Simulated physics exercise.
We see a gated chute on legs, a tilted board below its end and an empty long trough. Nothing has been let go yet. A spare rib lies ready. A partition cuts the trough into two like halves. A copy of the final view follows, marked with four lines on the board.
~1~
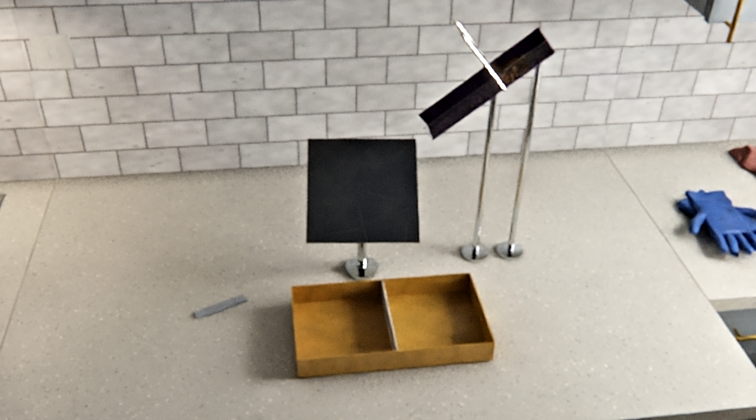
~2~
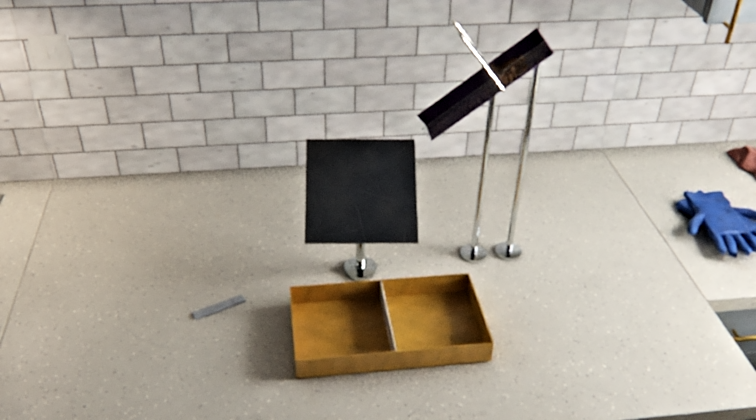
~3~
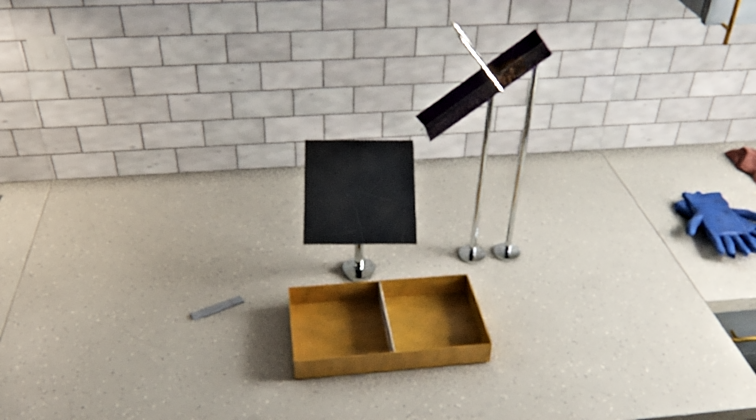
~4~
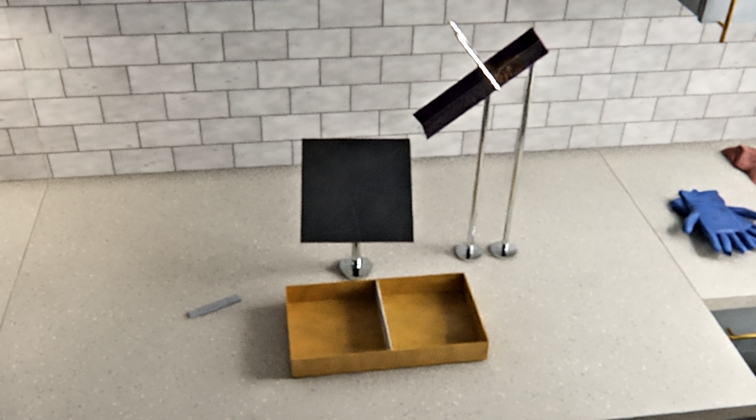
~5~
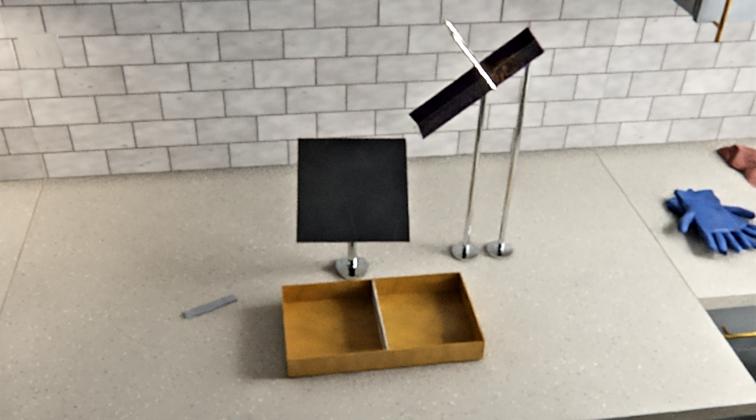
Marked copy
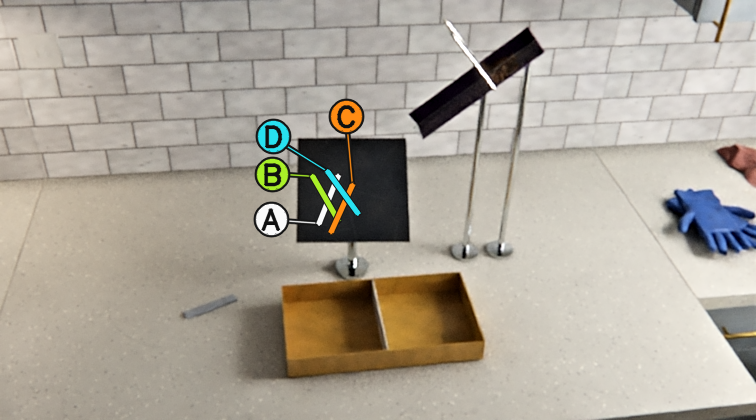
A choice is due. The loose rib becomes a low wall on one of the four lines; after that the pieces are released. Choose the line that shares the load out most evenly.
The answer is line D.
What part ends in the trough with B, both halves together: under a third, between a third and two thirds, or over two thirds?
Over two thirds.
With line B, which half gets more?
The left half.
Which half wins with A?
More lands on the left.
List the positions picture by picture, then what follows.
In the first picture, load behind the gate (507, 69), cereal balls; lip of the chute (430, 133), sloping fairly steeply.
In the second picture, middle of the board (361, 190), tilted fairly steeply; middle of its low edge (362, 243); of its high edge (361, 139).
In the third picture, front corners of the trough (294, 361) and (492, 344); front end of its middle wall (395, 352); gate still shut (485, 68).
In the fourth picture, middle of the load (501, 68); lip (425, 133).
In the fifth picture, middle of the load (497, 68); lip (420, 132).
On the marked copy, line A from (338, 176) to (319, 223); line B from (312, 176) to (338, 220); line C from (352, 185) to (331, 231); line D from (327, 171) to (357, 213).
With A, of what is caught, almost all in the left half, about a tenth in the right.
With B, of what is caught, almost all in the left half, about a tenth in the right.
With C, of what is caught, almost all in the left half, about a tenth in the right.
With D, of what is caught, roughly a third in the left half, roughly two thirds in the right.
